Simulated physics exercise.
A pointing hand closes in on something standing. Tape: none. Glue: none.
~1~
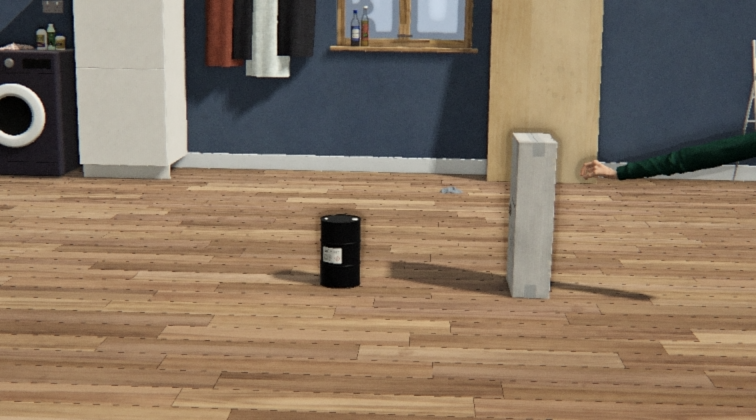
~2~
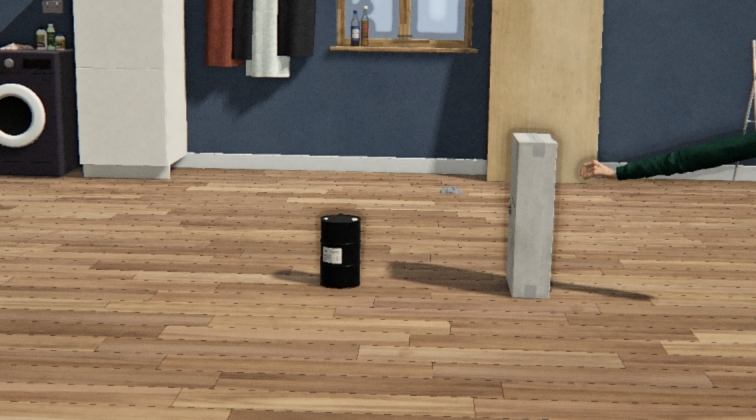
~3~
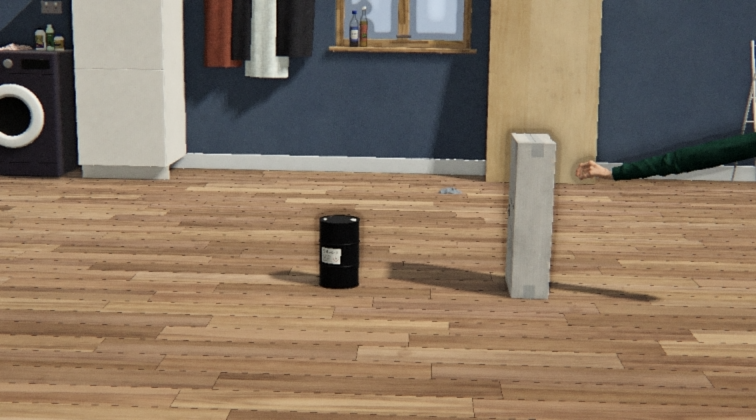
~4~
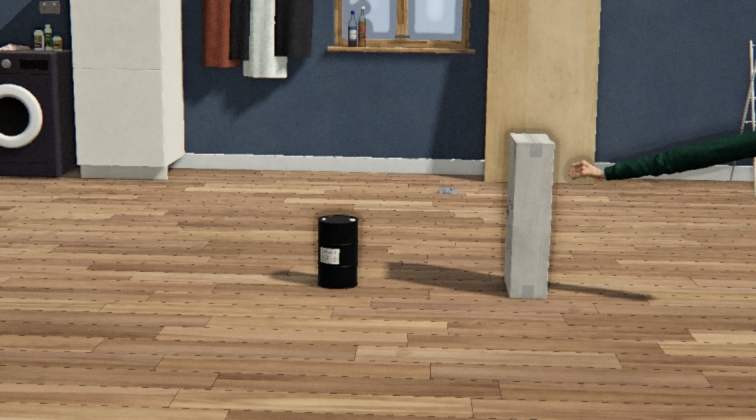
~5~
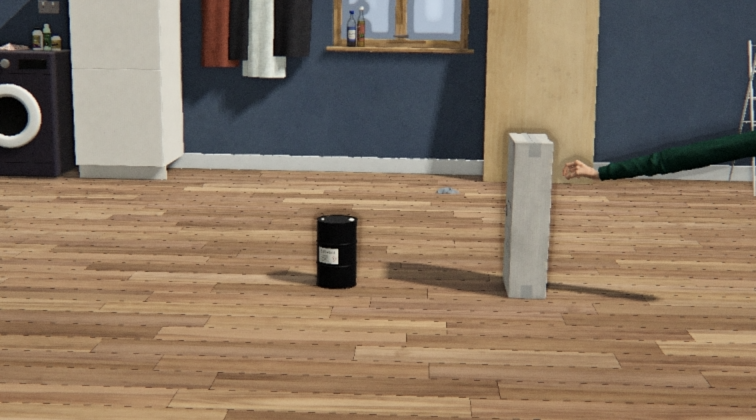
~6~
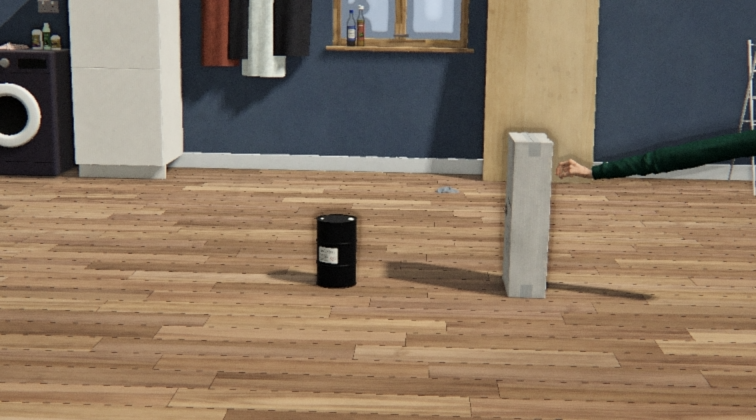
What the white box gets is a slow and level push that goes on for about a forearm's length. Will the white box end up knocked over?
It keels over.
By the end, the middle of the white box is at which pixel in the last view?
The object ends up somewhere near (436, 269).
Then, 0.50 s later than the last frame, white box tilted by 14° near (507, 212).
Then, 0.90 s later than the last frame, white box tilted by 42° near (469, 220).
Then, 1.10 s later than the last frame, white box on its side near (435, 259).
When it is over, lying over on the floor, white box. End places, in pixels of the last picture, white box near (436, 268).
